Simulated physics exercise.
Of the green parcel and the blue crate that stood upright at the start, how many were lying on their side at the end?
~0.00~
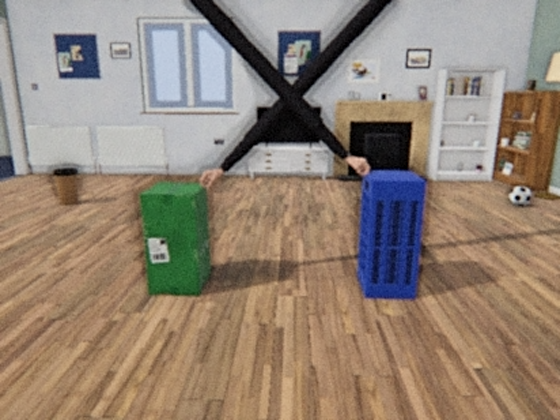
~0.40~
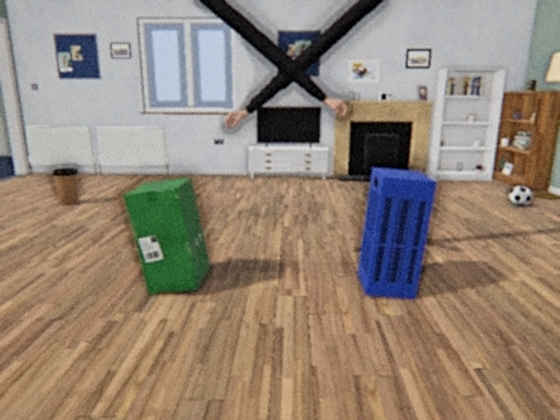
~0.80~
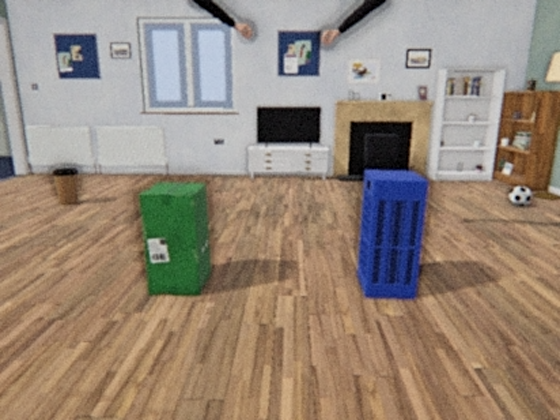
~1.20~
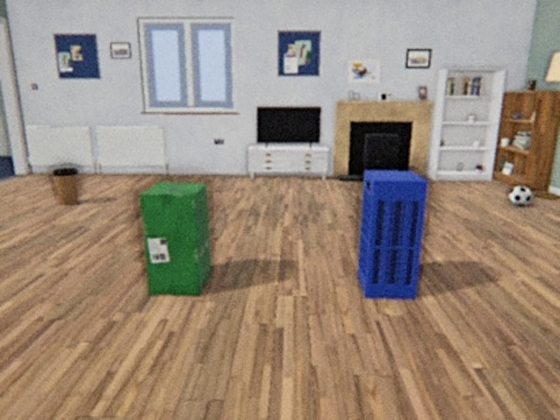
None of them were. The green parcel and the blue crate both ended up standing upright.
